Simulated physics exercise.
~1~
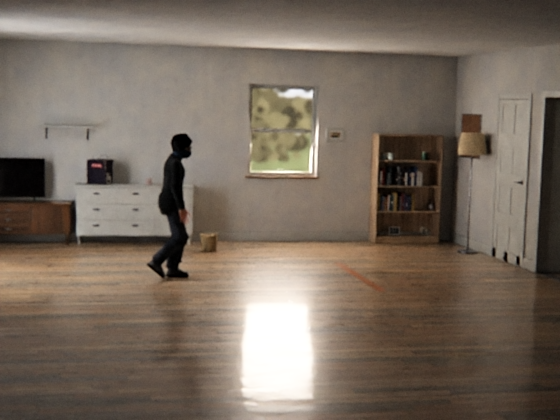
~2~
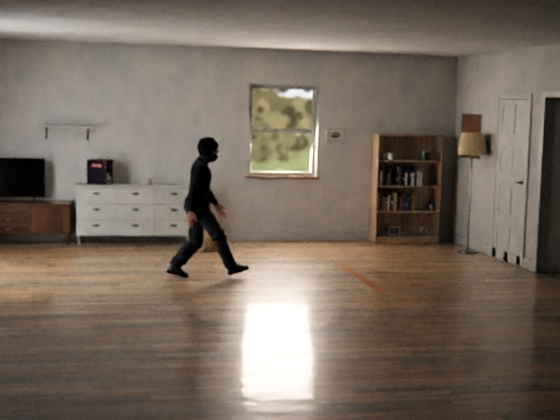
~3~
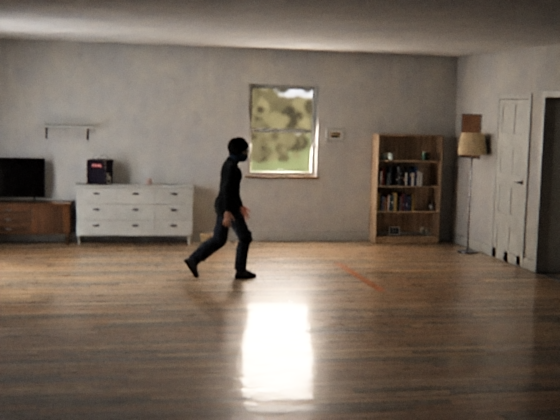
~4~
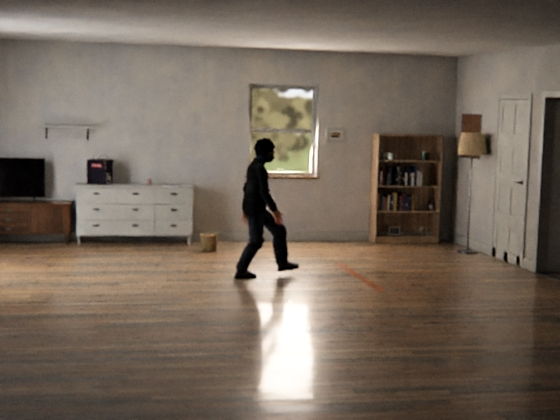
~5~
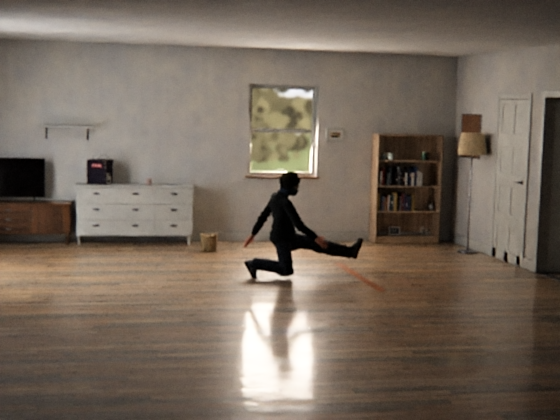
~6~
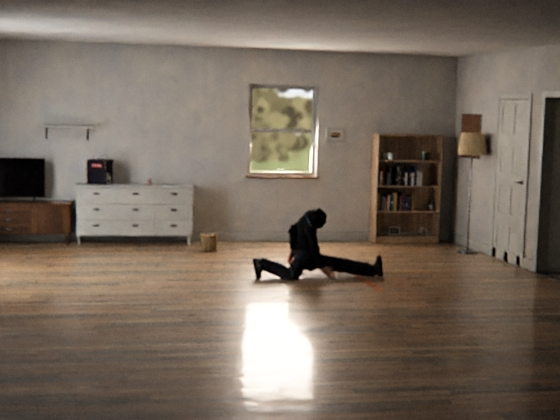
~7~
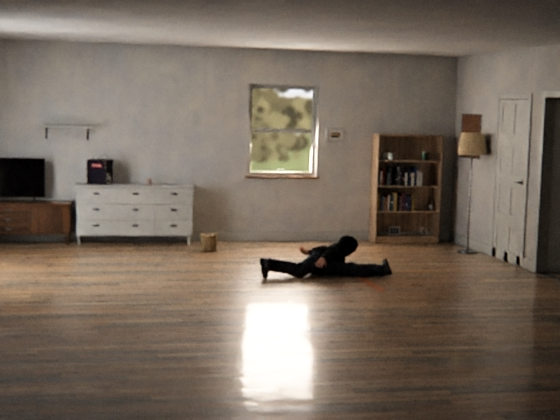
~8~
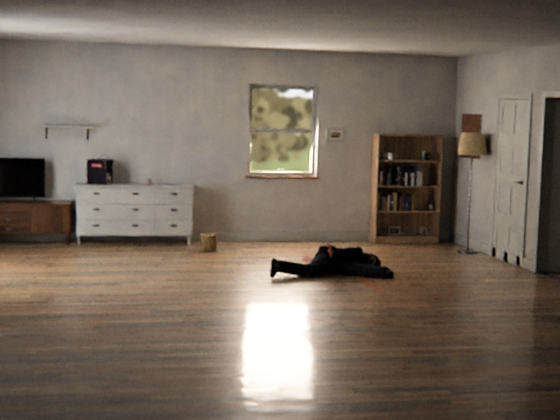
The clip opens on a dim room with a dresser, a window and a bookcase, where a dark-clothed person with empty hands strides right across the shiny wooden floor toward a strip of orange tape. Just past the window, the front leg shoots forward and the body drops onto the back knee. The person sinks into a low split, head bowing, then folds forward over the outstretched leg. The body flattens to the floor and ends lying low and stretched out, with the head past the tape and the hips short of it.
